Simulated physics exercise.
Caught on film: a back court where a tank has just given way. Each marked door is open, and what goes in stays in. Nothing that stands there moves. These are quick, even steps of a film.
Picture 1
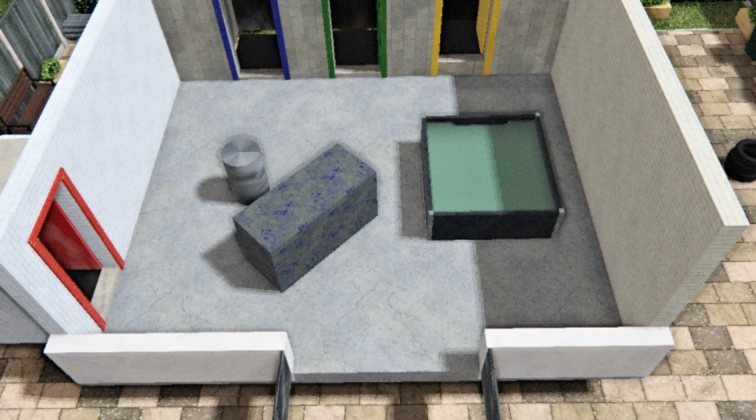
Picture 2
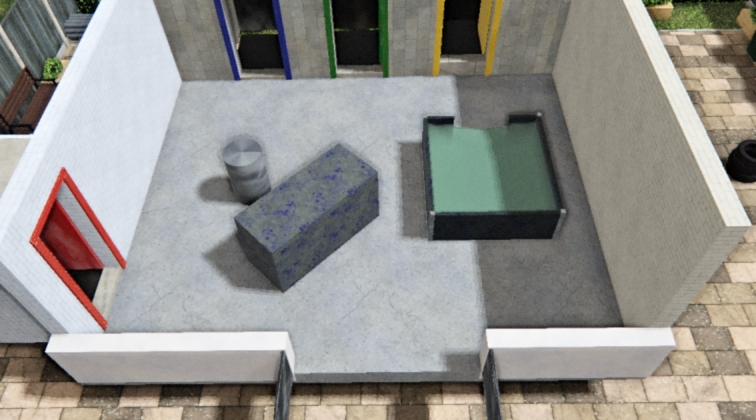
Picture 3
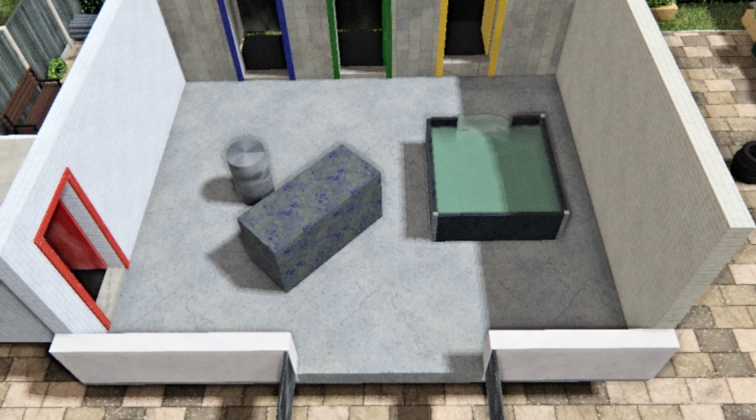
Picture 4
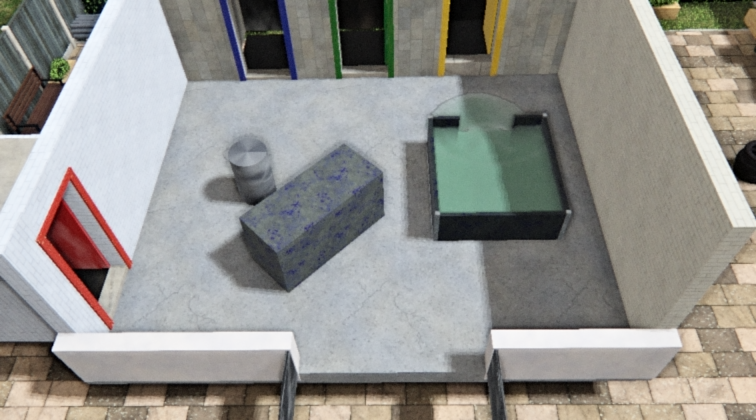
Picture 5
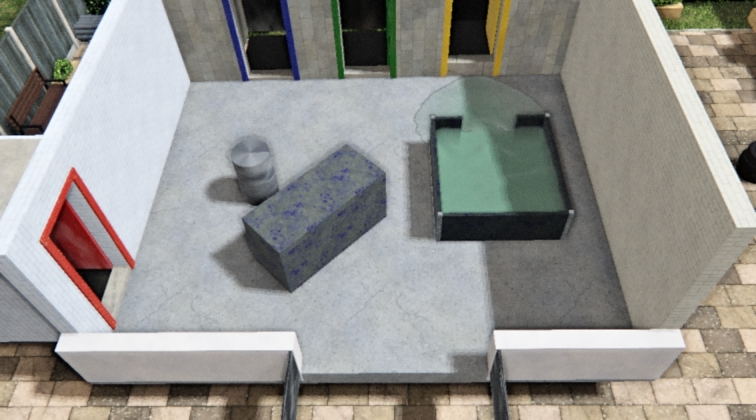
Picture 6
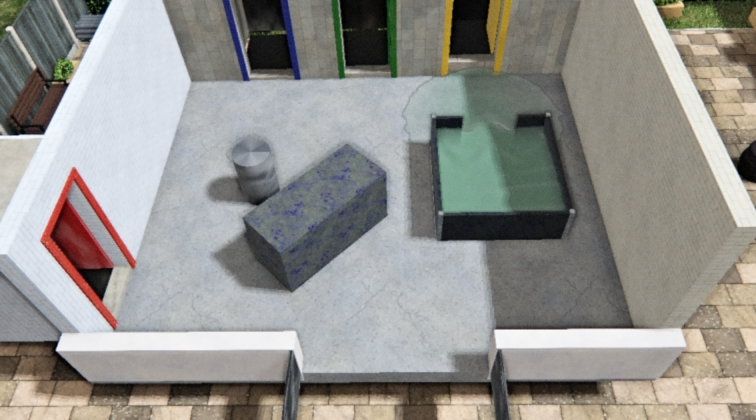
A walled back court with a pale grey floor is seen from high above, with blue-, green- and yellow-edged doorways behind and a red one at left. A grey metal drum and a long, blue-flecked stone block stand left of a dark, open tank of green water. A gap opens in the tank's far side, and water pours through, spreading behind it in a widening, rounded sheet as the camera drifts very slightly left.
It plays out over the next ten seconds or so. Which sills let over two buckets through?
One by one: The red door stays under that; the yellow door stays under that; the green door stays under that; the blue door stays under that.
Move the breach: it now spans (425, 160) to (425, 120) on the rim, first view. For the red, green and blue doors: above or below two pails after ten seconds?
In short: The red one stays under; the green one keeps below it; the blue one floods.
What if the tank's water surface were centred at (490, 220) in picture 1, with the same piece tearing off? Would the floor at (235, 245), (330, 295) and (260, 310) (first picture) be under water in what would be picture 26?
In turn: Free of water, dry, free of water.
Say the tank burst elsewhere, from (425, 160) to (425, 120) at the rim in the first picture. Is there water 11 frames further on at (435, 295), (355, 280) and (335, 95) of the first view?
As listed: Clear, not flooded, flooded.
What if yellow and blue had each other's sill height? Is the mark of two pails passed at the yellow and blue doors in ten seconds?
In short: Yellow door floods; blue door takes less.
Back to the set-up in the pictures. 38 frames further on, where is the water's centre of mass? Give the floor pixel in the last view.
At about (423, 159).
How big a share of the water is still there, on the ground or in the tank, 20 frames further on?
About 100 per cent.
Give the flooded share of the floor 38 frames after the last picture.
Some 65 per cent.
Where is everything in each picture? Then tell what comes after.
In the first frame, still water in the water tank at (487, 165).
In the second frame, the front is at a hidden place, out from the gap on the water tank's far side.
In the third frame, water pours out on the water tank's far side and has run to a hidden place.
In the fourth frame, the front is at (486, 96), out from the gap on the water tank's far side.
In the fifth frame, water pours out on the water tank's far side and has run to (479, 76).
In the sixth frame, the front is at (440, 76), out from the gap on the water tank's far side.
A moment on, water covers 15 % of the floor; the red door not reached, the yellow door wet at the sill, nothing in, the green door wet at the sill, nothing in, the blue door not reached.
Next, water covers 20 % of the floor; the red door not reached, the yellow door wet at the sill, nothing in, the green door wet at the sill, nothing in, the blue door wet at the sill, nothing in.
Then, water covers 40 % of the floor; the red door not reached, the yellow door wet at the sill, nothing in, the green door wet at the sill, nothing in, the blue door wet at the sill, nothing in.
Later, water covers 65 % of the floor; the red door wet at the sill, nothing in, the yellow door wet at the sill, nothing in, the green door under two buckets in, the blue door wet at the sill, nothing in.
In the end, water covers 90 % of the floor; the red door wet at the sill, nothing in, the yellow door wet at the sill, nothing in, the green door under two buckets in, the blue door wet at the sill, nothing in.
